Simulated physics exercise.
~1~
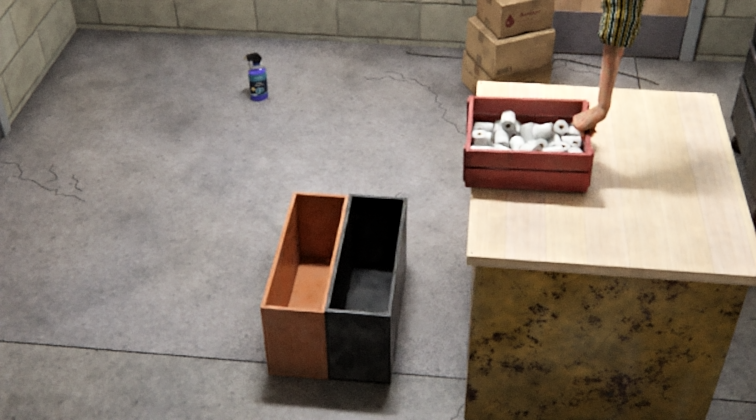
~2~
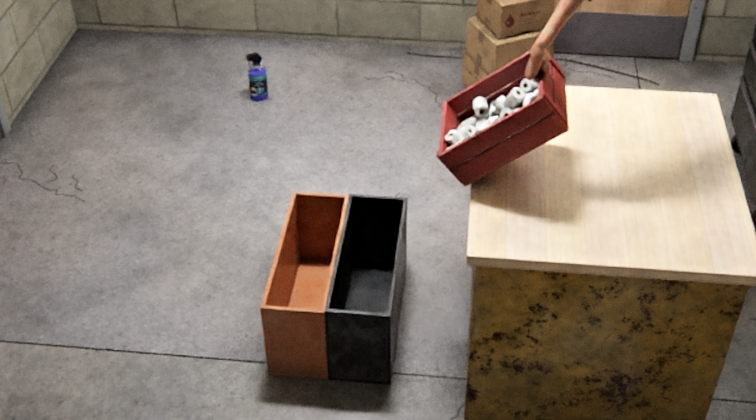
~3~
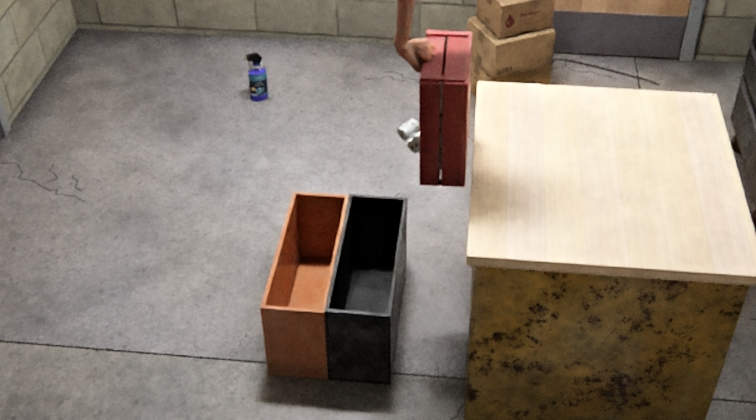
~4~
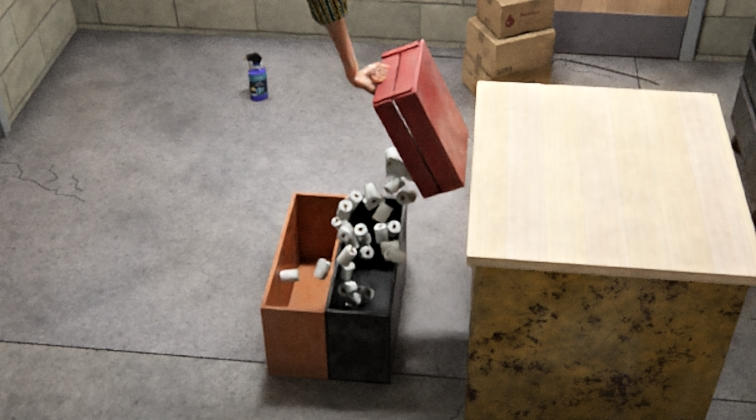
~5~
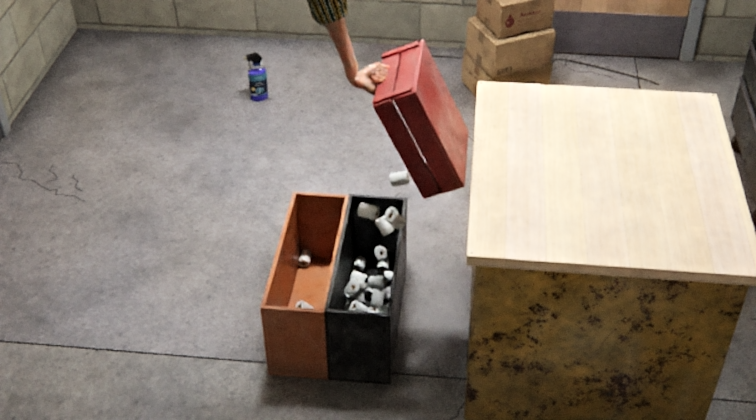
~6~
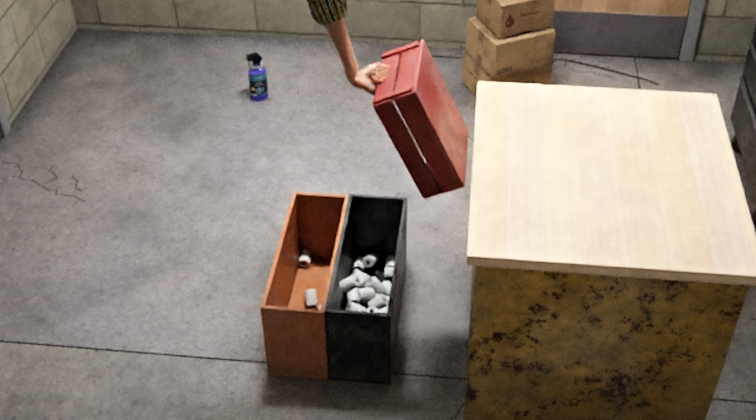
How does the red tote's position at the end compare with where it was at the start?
At the start the red tote sits upright on the bench top. By the end it is held in the air to the left of the bench, tipped steeply over above the black tub.
